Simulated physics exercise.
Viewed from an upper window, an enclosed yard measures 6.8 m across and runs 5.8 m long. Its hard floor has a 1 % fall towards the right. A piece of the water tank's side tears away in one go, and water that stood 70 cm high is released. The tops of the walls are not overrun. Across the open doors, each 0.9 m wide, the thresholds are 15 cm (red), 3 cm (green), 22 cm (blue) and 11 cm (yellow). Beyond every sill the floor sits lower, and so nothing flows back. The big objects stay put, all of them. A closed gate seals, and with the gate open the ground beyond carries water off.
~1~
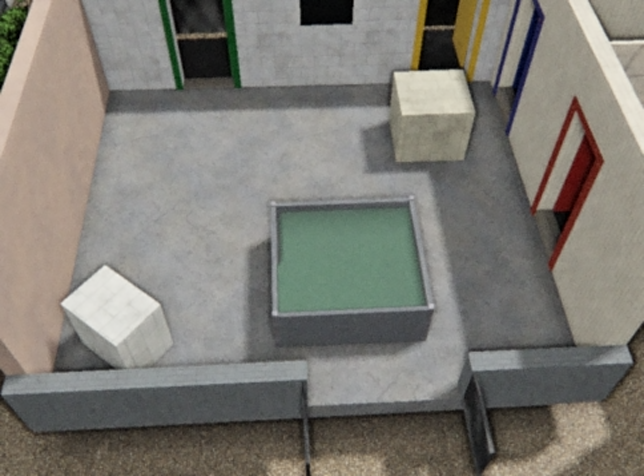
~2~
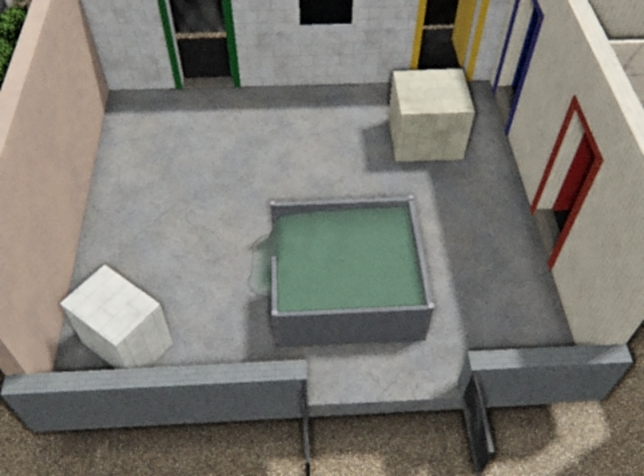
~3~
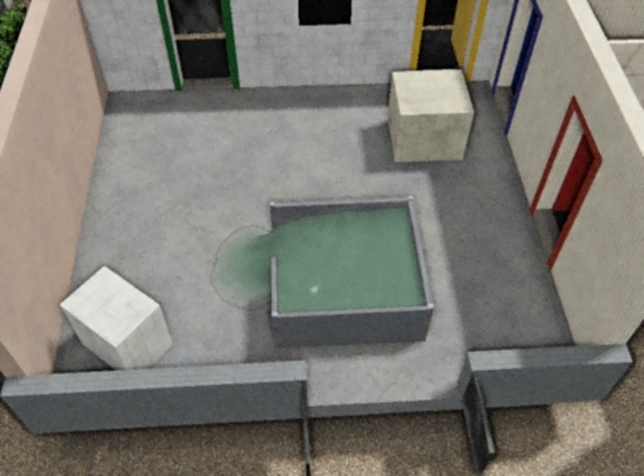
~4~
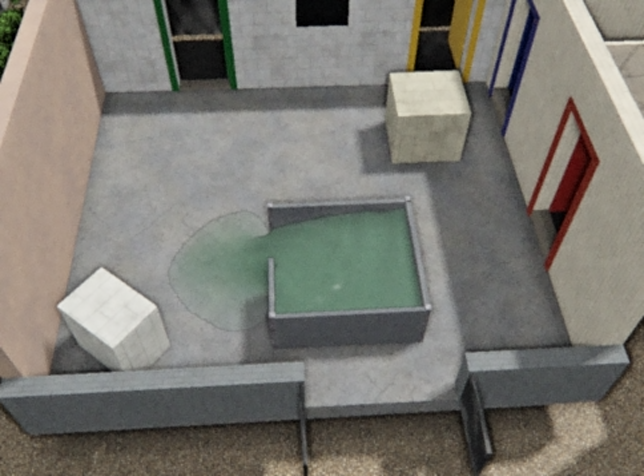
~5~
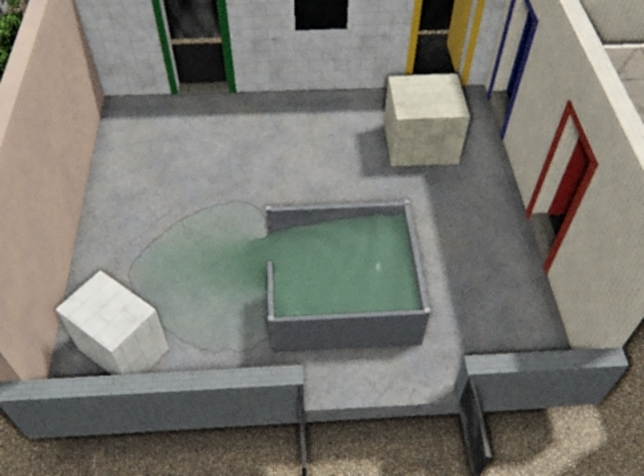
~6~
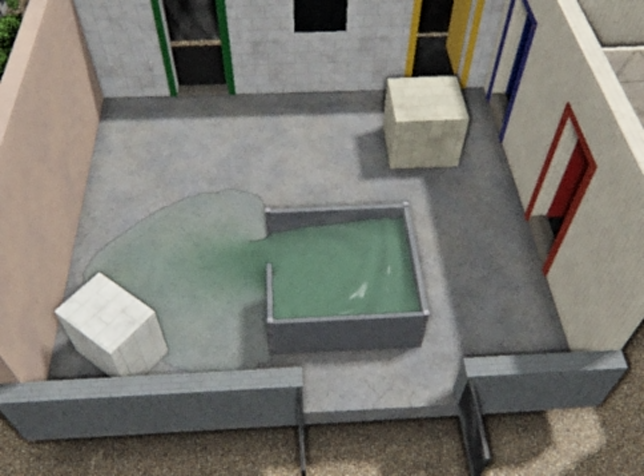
Greenish water poured out through a gap in the left side of the square tank and fanned out across the grey yard floor, thinning as it spread leftward and reached the white block.
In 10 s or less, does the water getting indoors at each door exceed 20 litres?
Result: Red door: Below the cap; green door: Above the cap; blue door: Below the cap; yellow door: Below the cap.
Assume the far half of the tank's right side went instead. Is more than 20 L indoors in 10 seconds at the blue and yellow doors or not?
Log - blue: Threshold not reached, yellow: Threshold topped.
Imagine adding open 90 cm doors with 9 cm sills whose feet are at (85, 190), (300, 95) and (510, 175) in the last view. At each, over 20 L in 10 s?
In sequence the answers are more than that, less than that and less than that.
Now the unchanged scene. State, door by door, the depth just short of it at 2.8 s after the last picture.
Centimetres: Red 0 / green 9 / blue 0 / yellow 0.
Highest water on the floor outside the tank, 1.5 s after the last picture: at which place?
Roughly (67, 286).
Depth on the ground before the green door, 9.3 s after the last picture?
The depth there is near 7.0 cm.
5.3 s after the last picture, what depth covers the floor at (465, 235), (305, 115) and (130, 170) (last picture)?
First 0 cm, then 5 cm, then 7 cm.
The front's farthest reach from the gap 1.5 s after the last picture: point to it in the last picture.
Around pixel (105, 98).
Then, 0.7 s after the last picture water covers 25 % of the floor and is deepest (36 cm) near (262, 267); red door not reached, green door not reached, blue door not reached, yellow door not reached.
Then, 1.5 s after the last picture water covers 35 % of the floor and is deepest (32 cm) near (67, 286); red door not reached, green door not reached, blue door not reached, yellow door not reached.
Then, 2.8 s after the last picture water covers 40 % of the floor and is deepest (25 cm) near (42, 408); red door not reached, green door 9 cm at the sill, 3 L in, blue door not reached, yellow door not reached.
Then, 5.3 s after the last picture water covers 70 % of the floor and is deepest (16 cm) near (42, 408); red door not reached, green door 9 cm at the sill, 68 L in, blue door 9 cm at the sill, 0 L in, yellow door 3 cm at the sill, 0 L in.
Then, 9.3 s after the last picture water covers 95 % of the floor and is deepest (13 cm) near (470, 88); red door 10 cm at the sill, 0 L in, green door 7 cm at the sill, 118 L in, blue door 11 cm at the sill, 0 L in, yellow door 9 cm at the sill, 1 L in.
